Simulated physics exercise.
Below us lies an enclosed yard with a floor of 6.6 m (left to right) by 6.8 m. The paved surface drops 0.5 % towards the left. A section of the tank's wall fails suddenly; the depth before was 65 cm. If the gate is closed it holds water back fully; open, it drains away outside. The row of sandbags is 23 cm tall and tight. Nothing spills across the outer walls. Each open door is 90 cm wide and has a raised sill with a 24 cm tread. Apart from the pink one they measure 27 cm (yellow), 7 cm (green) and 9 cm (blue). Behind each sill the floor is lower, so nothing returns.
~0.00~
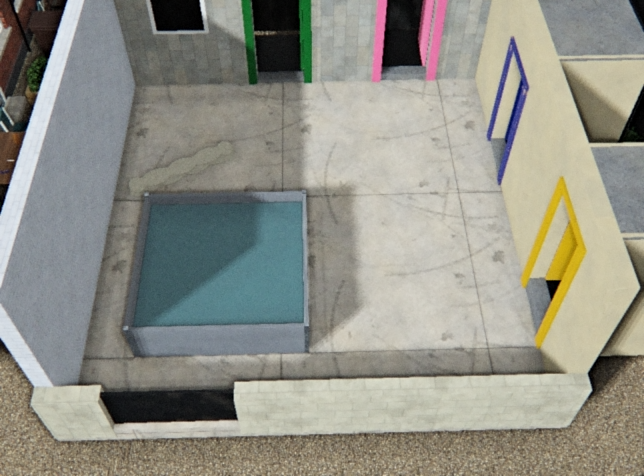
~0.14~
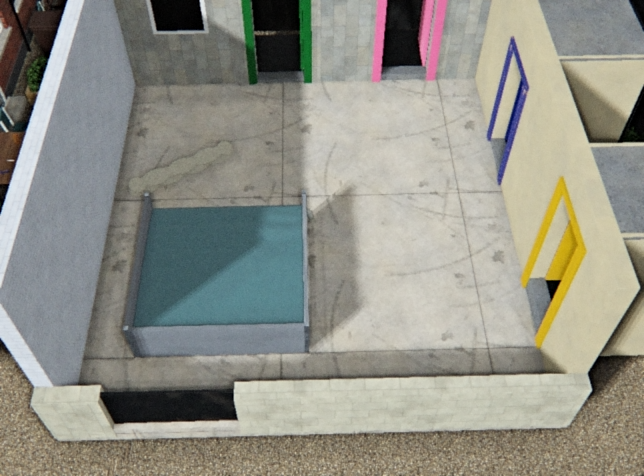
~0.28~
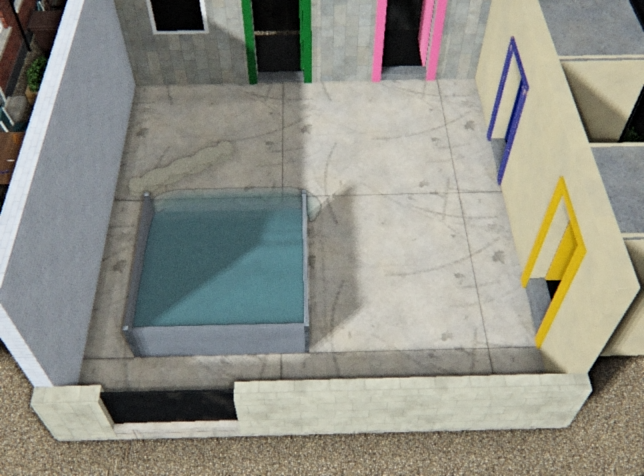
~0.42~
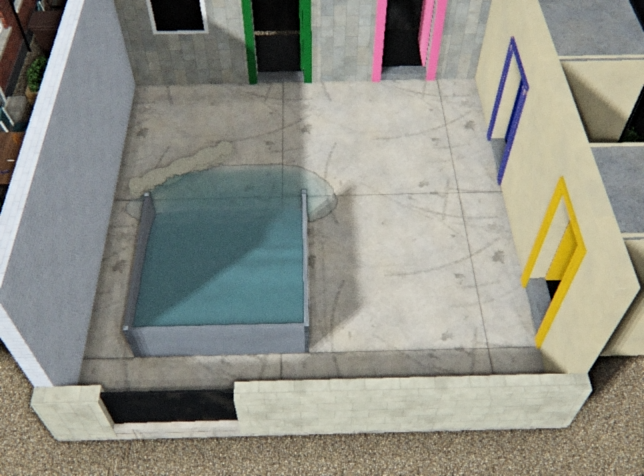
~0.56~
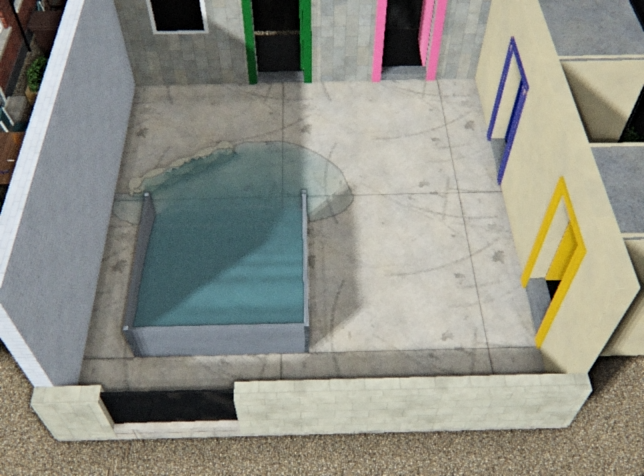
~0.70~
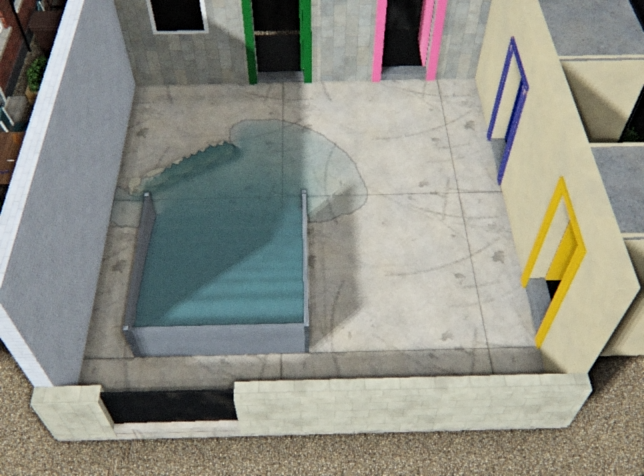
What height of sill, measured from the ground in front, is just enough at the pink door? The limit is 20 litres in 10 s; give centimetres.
Some 15 cm above the ground.
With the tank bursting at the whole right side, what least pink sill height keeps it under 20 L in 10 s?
Then roughly 17 cm.
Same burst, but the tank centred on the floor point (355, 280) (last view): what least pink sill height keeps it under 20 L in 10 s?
Some 26 cm.
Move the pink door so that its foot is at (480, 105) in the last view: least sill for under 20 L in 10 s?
About 26 cm.
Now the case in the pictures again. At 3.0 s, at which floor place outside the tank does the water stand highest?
Near (471, 83).
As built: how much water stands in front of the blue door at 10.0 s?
About 6.5 cm.
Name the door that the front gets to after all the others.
It is the yellow one.
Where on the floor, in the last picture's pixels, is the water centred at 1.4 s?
Near (232, 232).
After 1.4 s water covers 35 % of the floor, deepest (44 cm) near (191, 178); it has not reached the pink door.
After 3.0 s water covers 55 % of the floor, deepest (42 cm) near (471, 83); 19 cm at the pink door, 6 litres in over its 14 cm sill.
After 10.0 s water covers 95 % of the floor, deepest (14 cm) near (516, 390); 7 cm at the pink door, 30 litres in over its 14 cm sill.
At the pink door as built, the water arrived by 2.0 s and peaked near 20 cm at 2.6 s.
With a sill of 13.5 cm, 35 litres would have come in within the 10 s; with 18 cm, 7 litres. So under 20 litres takes about 15 cm.
